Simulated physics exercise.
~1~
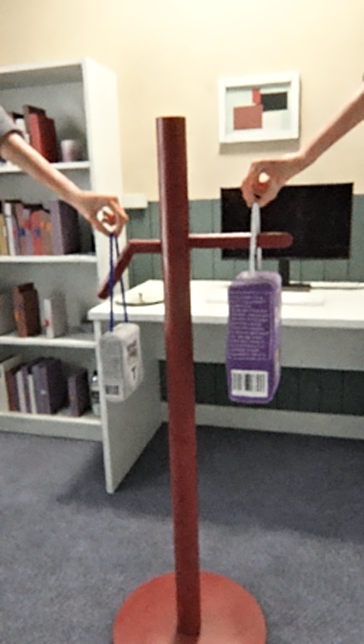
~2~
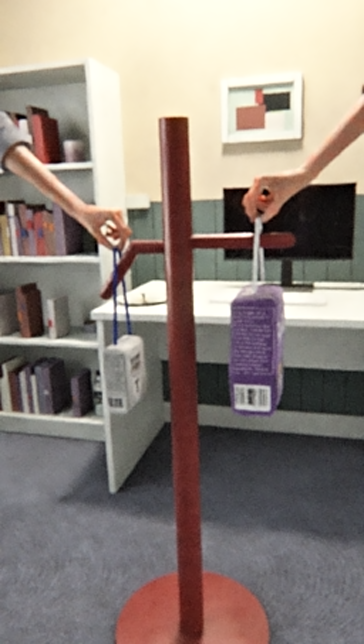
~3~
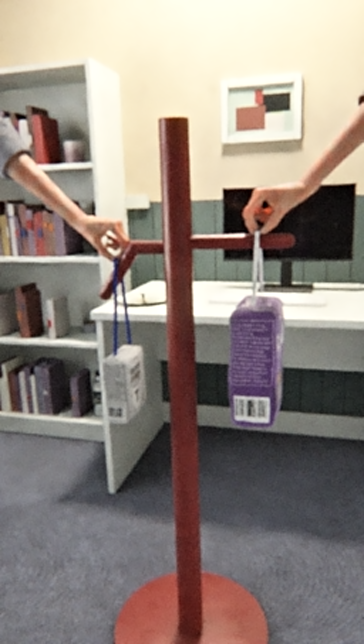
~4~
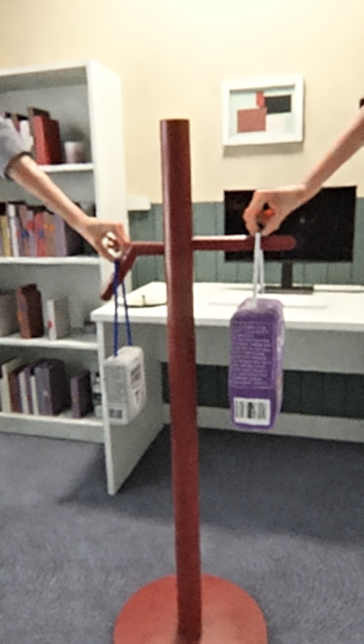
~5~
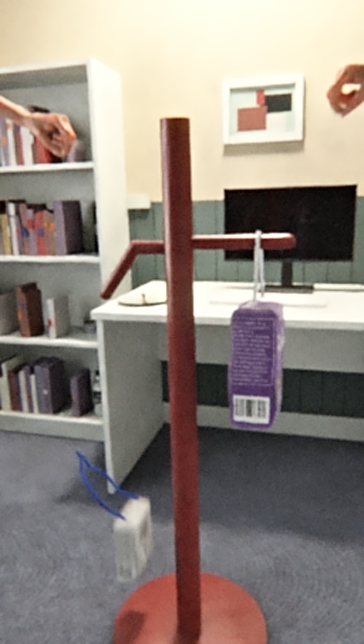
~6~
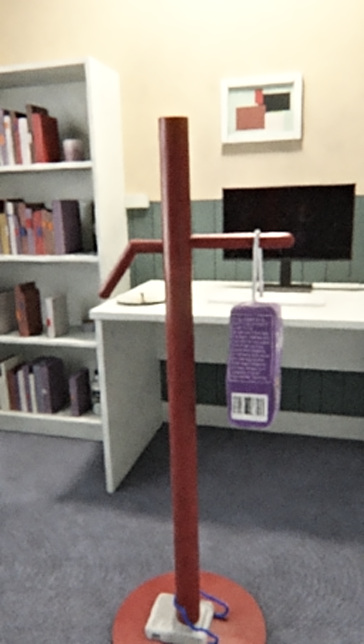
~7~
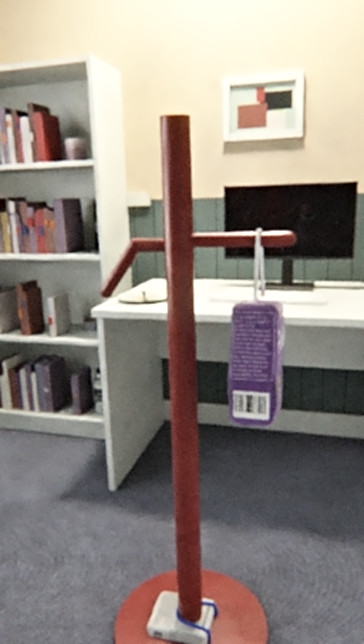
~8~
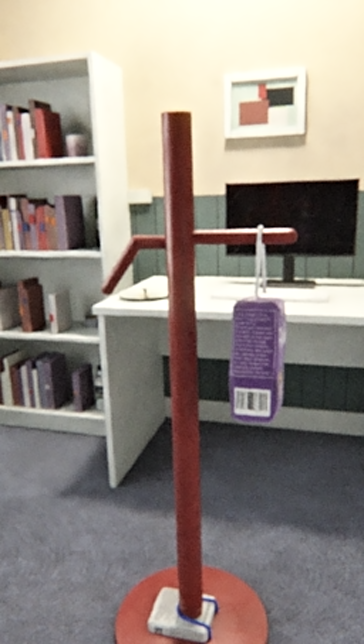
Red stand with two hands hanging pouches by loops, the white one slipping off the left peg, the purple one staying on.
